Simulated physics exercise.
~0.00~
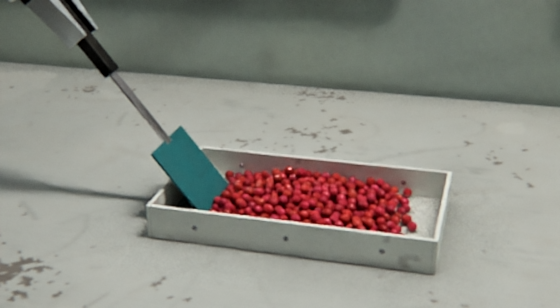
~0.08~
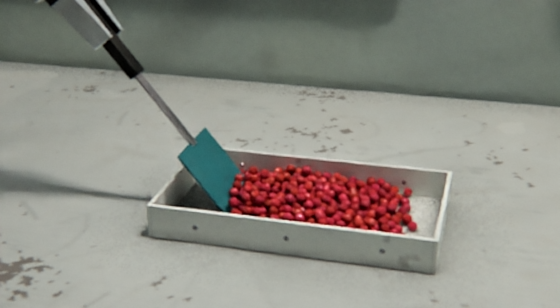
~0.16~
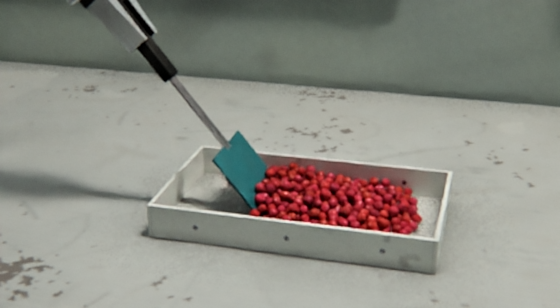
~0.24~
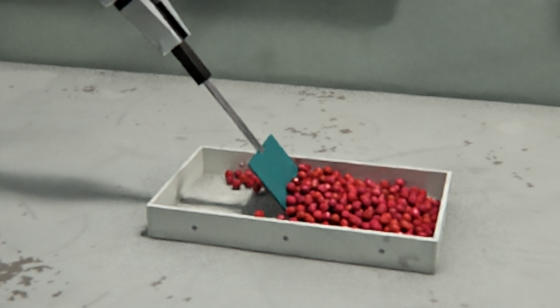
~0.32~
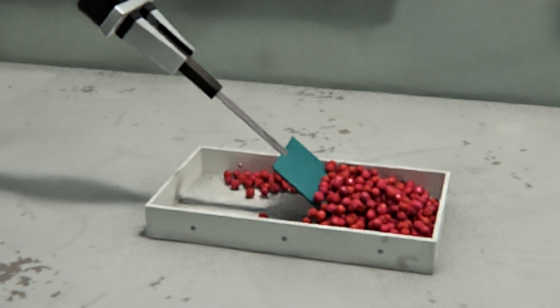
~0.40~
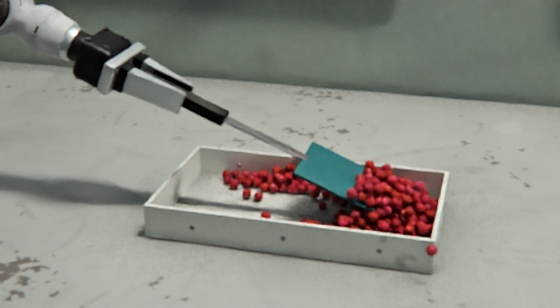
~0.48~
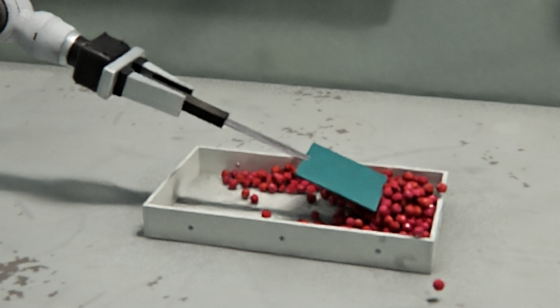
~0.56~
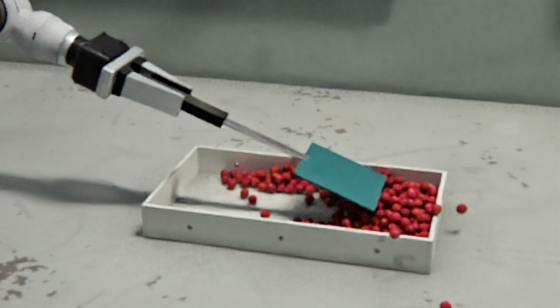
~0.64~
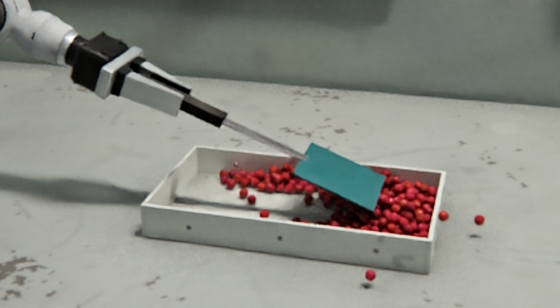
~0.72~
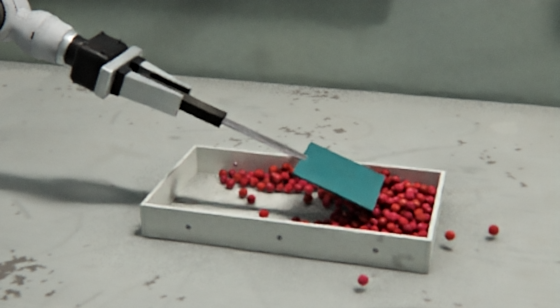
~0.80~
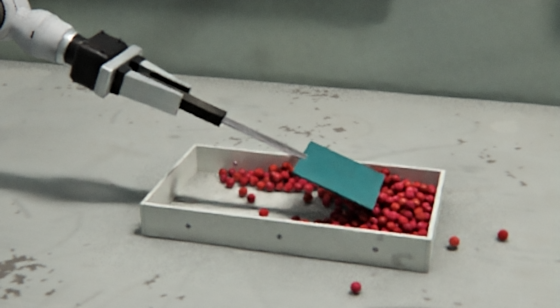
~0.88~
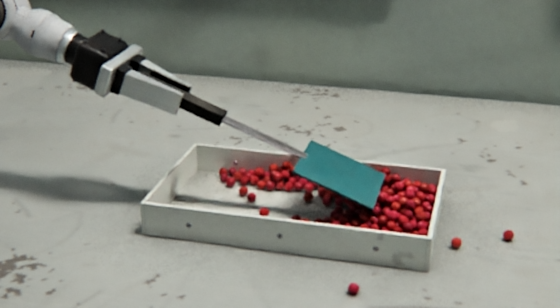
On a scuffed grey surface, a robot arm pushed a teal blade rightward through red beads in a shallow white tray, heaping them toward the right end, then tilted it flatter and stopped as a few beads spilled out and came to rest outside.
